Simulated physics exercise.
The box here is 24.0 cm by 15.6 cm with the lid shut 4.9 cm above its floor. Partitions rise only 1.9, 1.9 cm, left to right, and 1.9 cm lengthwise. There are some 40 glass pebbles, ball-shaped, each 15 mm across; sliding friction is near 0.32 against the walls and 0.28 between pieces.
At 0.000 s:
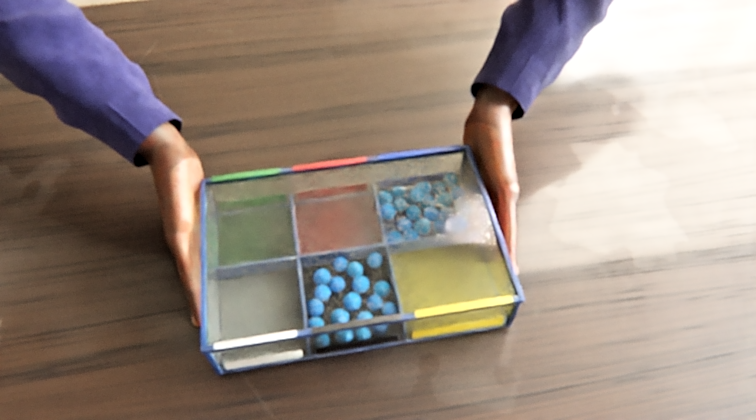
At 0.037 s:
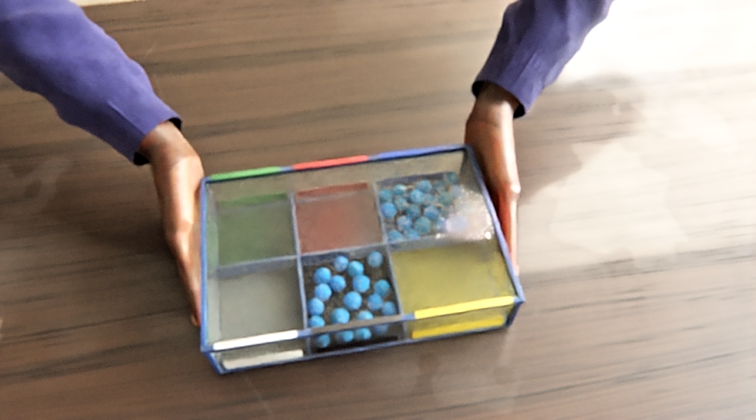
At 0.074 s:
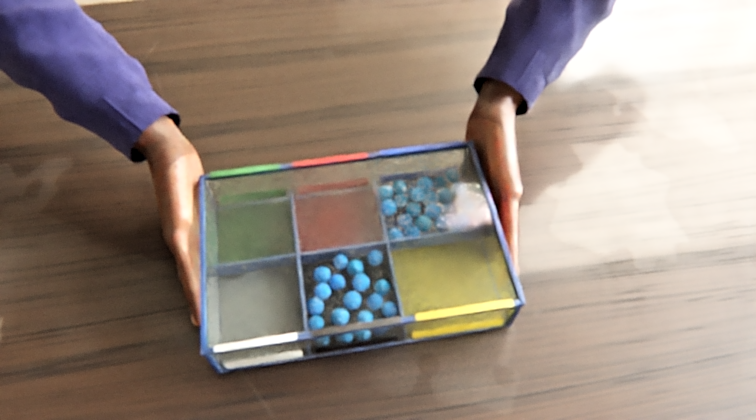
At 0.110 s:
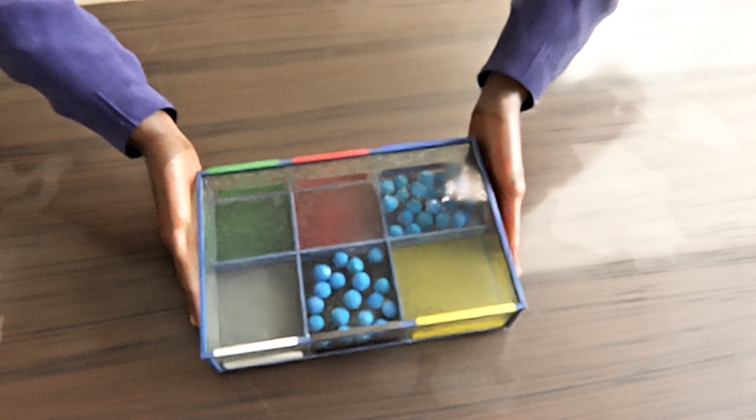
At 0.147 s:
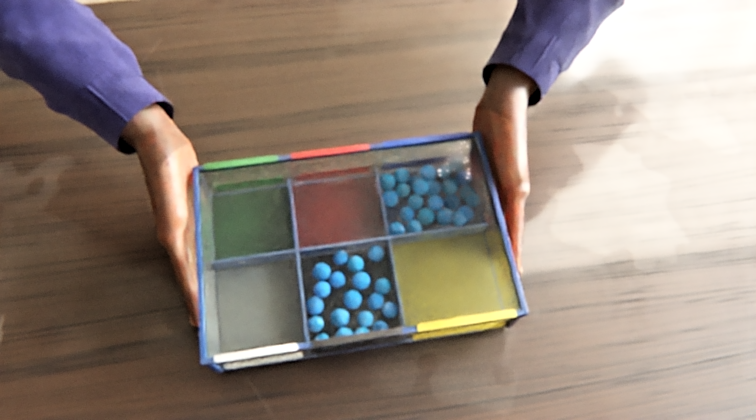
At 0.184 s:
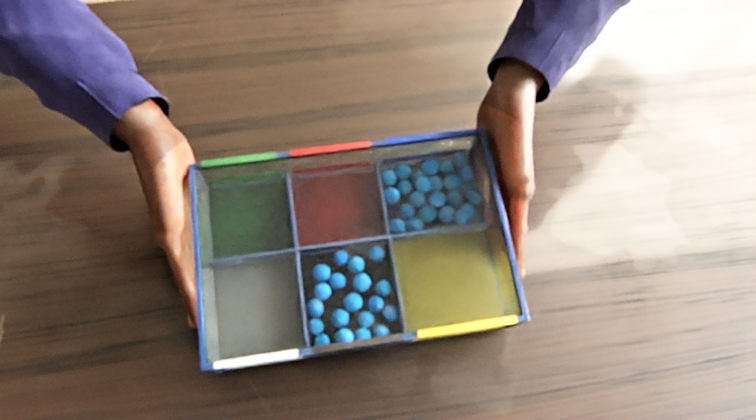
Two hands in purple sleeves held a clear-lidded box with colored sections on a wooden table and tilted it slightly, while the blue balls in two of its compartments stayed almost in place.
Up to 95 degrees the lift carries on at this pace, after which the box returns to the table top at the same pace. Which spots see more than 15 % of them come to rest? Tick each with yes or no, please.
Red - no; blue - no; green - no; yellow - yes; white - no; black - yes.
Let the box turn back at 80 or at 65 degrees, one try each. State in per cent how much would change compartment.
30 % and 5 %.
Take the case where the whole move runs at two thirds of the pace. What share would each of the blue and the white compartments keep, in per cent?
You'd end up with blue at 5 percent and white at 10 percent.
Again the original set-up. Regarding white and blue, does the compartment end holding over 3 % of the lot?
With white that holds, while with blue that holds.
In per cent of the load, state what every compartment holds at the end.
Final shares in percent: Red 0, blue 5, green 0, yellow 45, white 10, black 40.
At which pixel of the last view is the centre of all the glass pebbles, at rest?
Once everything settles, the centre is around (408, 307).
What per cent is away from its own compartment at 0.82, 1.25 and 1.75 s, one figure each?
First 5, next 55, last 60.
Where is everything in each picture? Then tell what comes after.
In the first frame, box tilt 0 degrees, front corners at (207, 347) and (518, 297); blue 55 %, black 45 %.
In the second frame, box tilt 1 degrees, front corners at (207, 347) and (518, 298).
In the third frame, box tilt 3 degrees, front corners at (207, 349) and (519, 301), lowest corner left front.
In the fourth frame, box tilt 7 degrees, front corners at (207, 353) and (520, 305), lowest corner left front.
In the fifth frame, box tilt 12 degrees, front corners at (207, 359) and (521, 310), lowest corner left front.
In the sixth frame, box tilt 17 degrees, front corners at (207, 364) and (523, 316), lowest corner left front; blue 55 %, black 45 %. Its pace works out near 140 degrees a second.
After 0.82 s, tilt 95 degrees; blue 50 %, yellow 5 %, black 45 %.
After 1.25 s, tilt 41 degrees; blue 5 %, yellow 40 %, white 5 %, black 45 %.
After 1.75 s, tilt 0 degrees; blue 5 %, yellow 45 %, white 10 %, black 40 %.
By 2.7 s all is still; red 0 %, blue 5 %, green 0 %, yellow 45 %, white 10 %, black 40 %.
